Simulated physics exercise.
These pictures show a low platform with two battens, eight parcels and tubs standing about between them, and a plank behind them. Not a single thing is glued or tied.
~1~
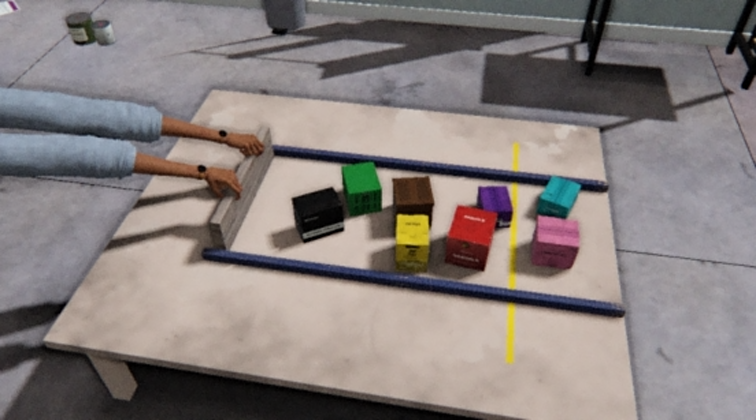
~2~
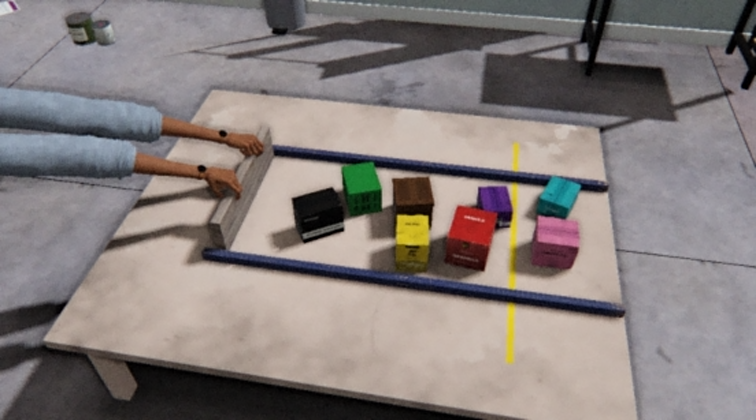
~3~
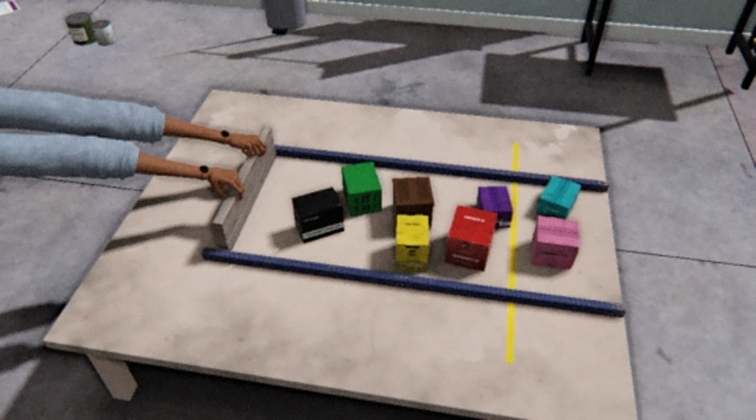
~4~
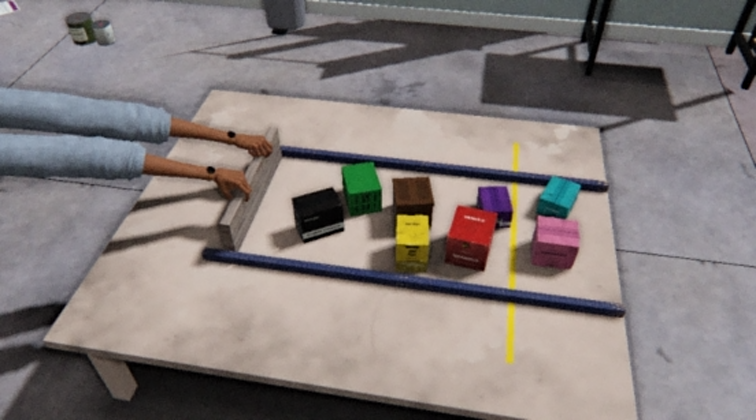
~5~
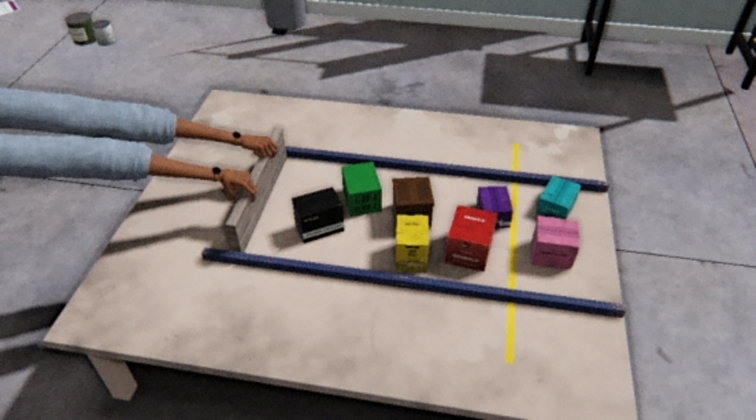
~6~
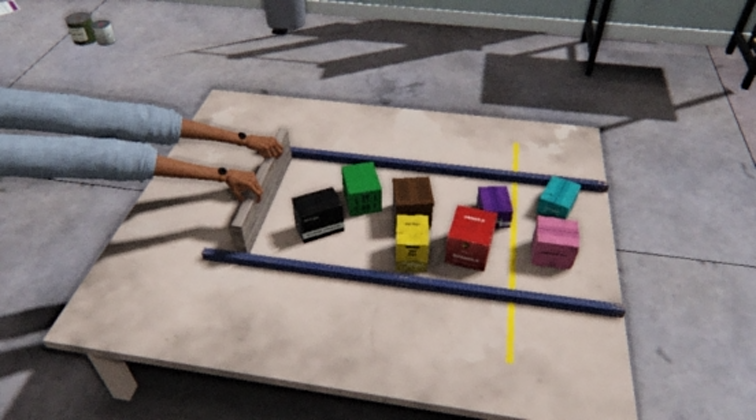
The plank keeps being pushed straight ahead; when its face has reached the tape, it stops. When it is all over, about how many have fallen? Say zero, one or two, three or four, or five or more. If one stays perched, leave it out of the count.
The push is going to send one or two over the edge.
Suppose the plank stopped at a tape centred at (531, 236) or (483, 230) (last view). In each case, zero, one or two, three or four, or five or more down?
First tape: 3 or 4; second tape: None.
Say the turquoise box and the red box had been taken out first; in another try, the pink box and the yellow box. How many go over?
Going first to second: 0 and 1.
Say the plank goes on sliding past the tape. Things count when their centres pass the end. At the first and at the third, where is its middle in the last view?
Pixels, in order: Around (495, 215), around (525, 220).
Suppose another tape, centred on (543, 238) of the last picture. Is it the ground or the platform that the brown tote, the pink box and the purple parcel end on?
Check: The brown tote remains in place; the pink box takes the fall; the purple parcel takes the fall.
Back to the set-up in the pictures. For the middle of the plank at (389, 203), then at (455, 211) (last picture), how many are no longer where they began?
At first I count 4, and then 8.
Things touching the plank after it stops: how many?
Contact count: 2.
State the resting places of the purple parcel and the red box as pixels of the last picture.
The first sits around (604, 220), while the other sits around (593, 247).
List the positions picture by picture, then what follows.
Turquoise box (559, 199); pink box (555, 243); purple parcel (494, 207); plank (245, 186); tape (514, 234), in the first picture.
Pink box (555, 243); plank (245, 186), in the second picture.
Purple parcel (494, 207); red box (471, 238), in the third picture.
Turquoise box (558, 199); yellow box (412, 244), in the fourth picture.
Pink box (555, 243); brown tote (412, 204), in the fifth picture.
Turquoise box (558, 199); pink box (555, 243); purple parcel (494, 207); plank (265, 188); tape (514, 234), in the sixth picture.
Soon after, none off yet; turquoise box at rest near (558, 199); pink box at rest near (555, 243); purple parcel at rest near (494, 207).
By the end, the number that fall off is one or two; fallen, pink box and turquoise box.
